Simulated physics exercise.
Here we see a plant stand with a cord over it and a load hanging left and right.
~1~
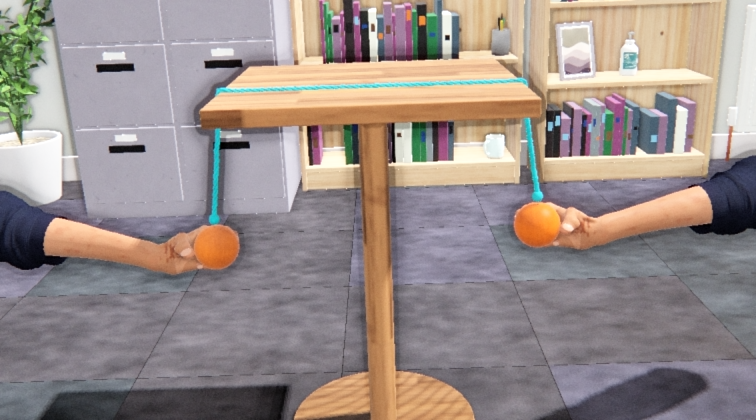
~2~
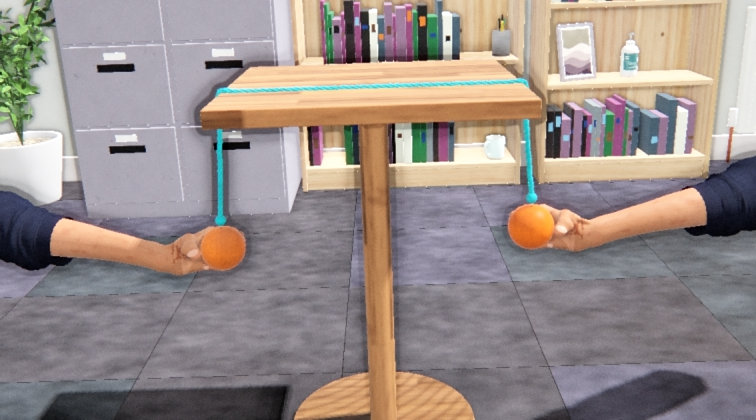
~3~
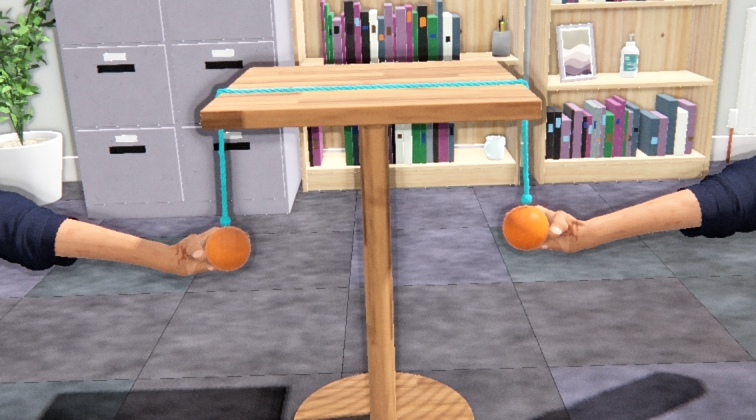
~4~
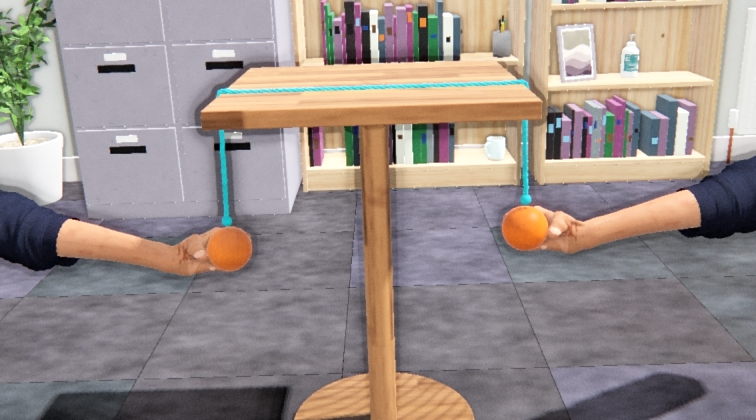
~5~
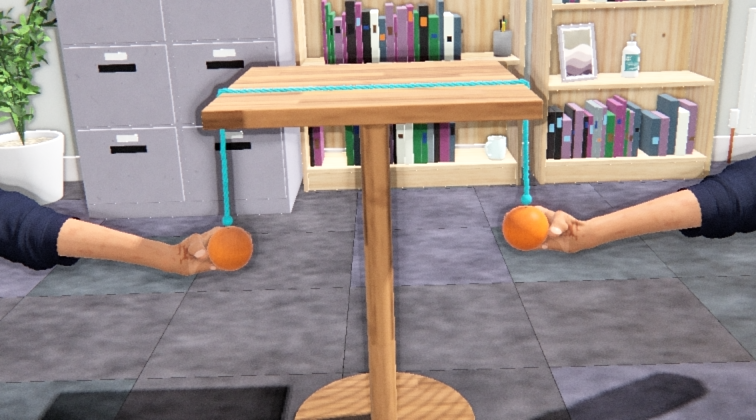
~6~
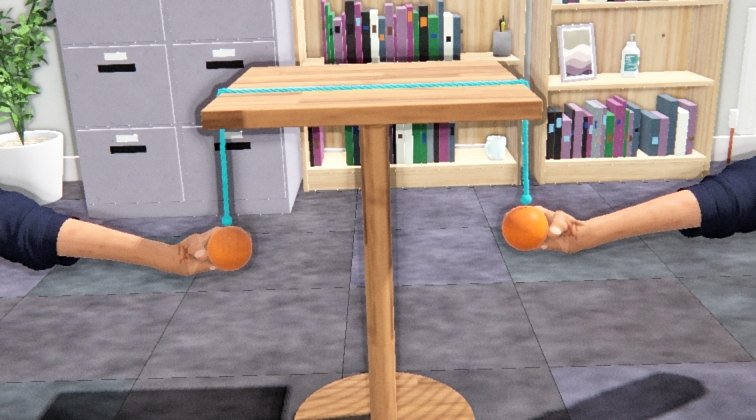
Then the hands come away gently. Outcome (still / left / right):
Still.
Then, 0.68 s past the final frame, left orange at the same height near (239, 247); right orange at the same height near (518, 228).
Then, 1.40 s past the final frame, left orange at the same height near (237, 247); right orange at the same height near (518, 228).
When it is over, left orange at the same height near (235, 247); right orange at the same height near (523, 228). The cord stays as it is.
